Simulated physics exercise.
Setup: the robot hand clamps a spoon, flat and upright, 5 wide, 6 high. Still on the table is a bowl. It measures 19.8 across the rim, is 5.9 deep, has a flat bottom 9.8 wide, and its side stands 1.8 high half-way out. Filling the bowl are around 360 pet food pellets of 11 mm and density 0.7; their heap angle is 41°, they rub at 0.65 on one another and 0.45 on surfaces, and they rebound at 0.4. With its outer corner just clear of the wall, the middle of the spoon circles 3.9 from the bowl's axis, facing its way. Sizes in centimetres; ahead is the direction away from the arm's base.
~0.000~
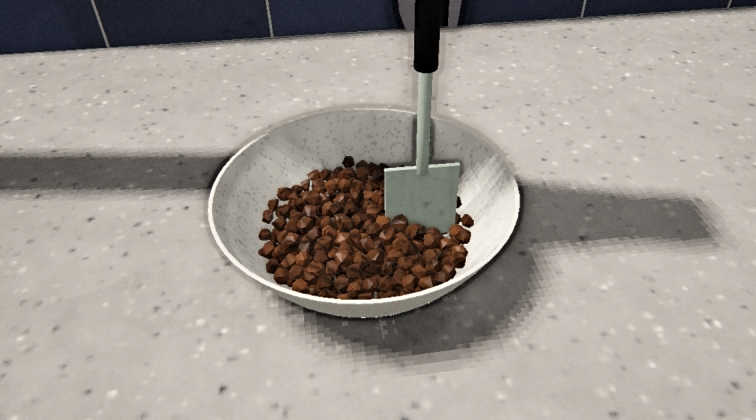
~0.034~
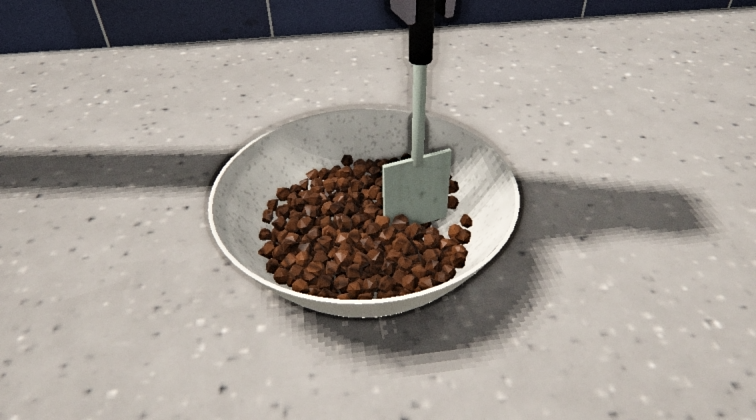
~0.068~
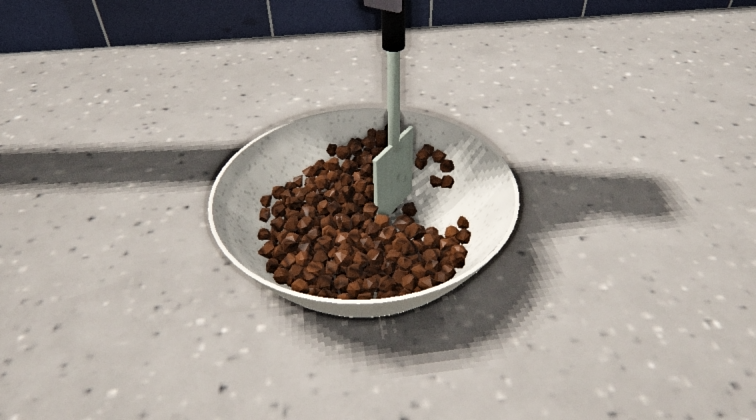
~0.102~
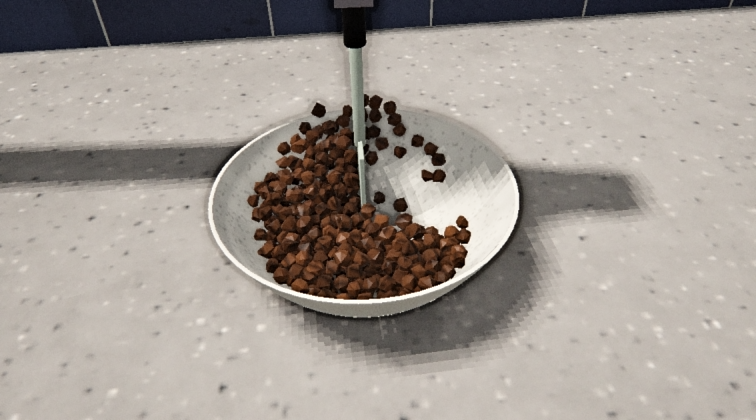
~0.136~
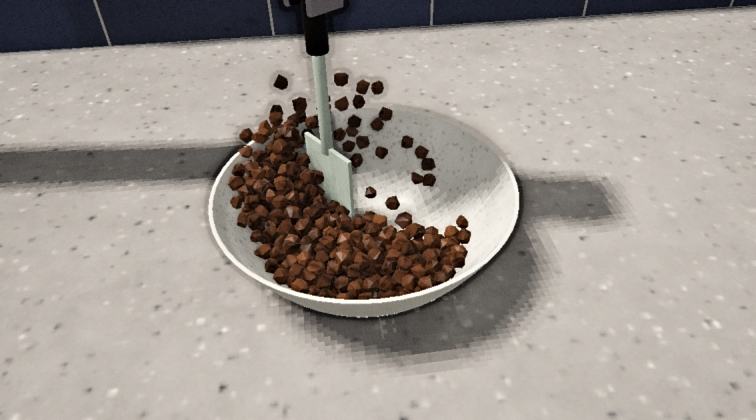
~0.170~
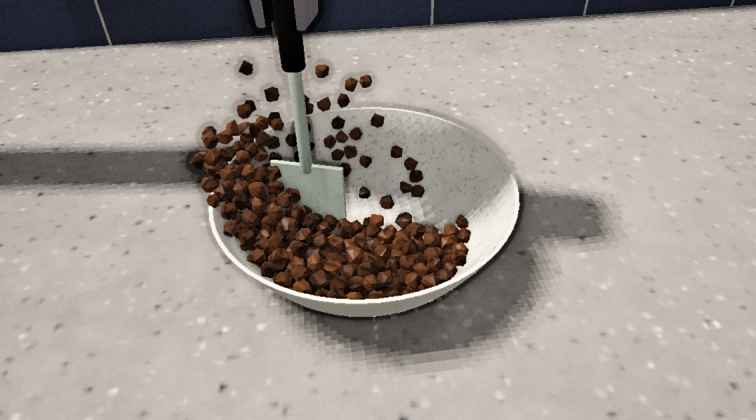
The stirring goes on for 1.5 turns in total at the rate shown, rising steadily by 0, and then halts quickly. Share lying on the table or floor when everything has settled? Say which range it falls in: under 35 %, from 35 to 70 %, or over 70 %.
It falls from 35 to 70 %.
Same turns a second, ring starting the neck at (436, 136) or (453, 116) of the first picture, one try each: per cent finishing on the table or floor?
50 and 25 %.
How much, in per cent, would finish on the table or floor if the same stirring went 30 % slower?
In that case it comes to around 20 percent.
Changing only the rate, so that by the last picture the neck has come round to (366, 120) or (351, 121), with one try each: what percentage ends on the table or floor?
Near 10 per cent for the first, near 20 per cent for the second.
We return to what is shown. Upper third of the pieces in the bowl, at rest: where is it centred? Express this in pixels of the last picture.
About (294, 252).
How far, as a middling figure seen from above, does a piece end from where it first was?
Roughly 13 cm.
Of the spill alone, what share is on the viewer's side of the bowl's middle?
60 %, approximately.
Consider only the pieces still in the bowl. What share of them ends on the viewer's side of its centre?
Roughly 55 percent of it.
After 0.30 s, 305° round, highest piece 12 above the table; 268 in the bowl, 29 on the table or floor, 65 in flight or on the tool.
After 0.43 s, 87° round, highest piece 10 above the table; 218 in the bowl, 109 on the table or floor, 35 in flight or on the tool.
After 0.70 s, 180° round, highest piece 6 above the table; 191 in the bowl, 171 on the table or floor.
After 1.40 s, 180° round, highest piece 6 above the table; 191 in the bowl, 171 on the table or floor.
In the end, 191 in the bowl, 171 on the table or floor. That is 47 % on the table or floor.
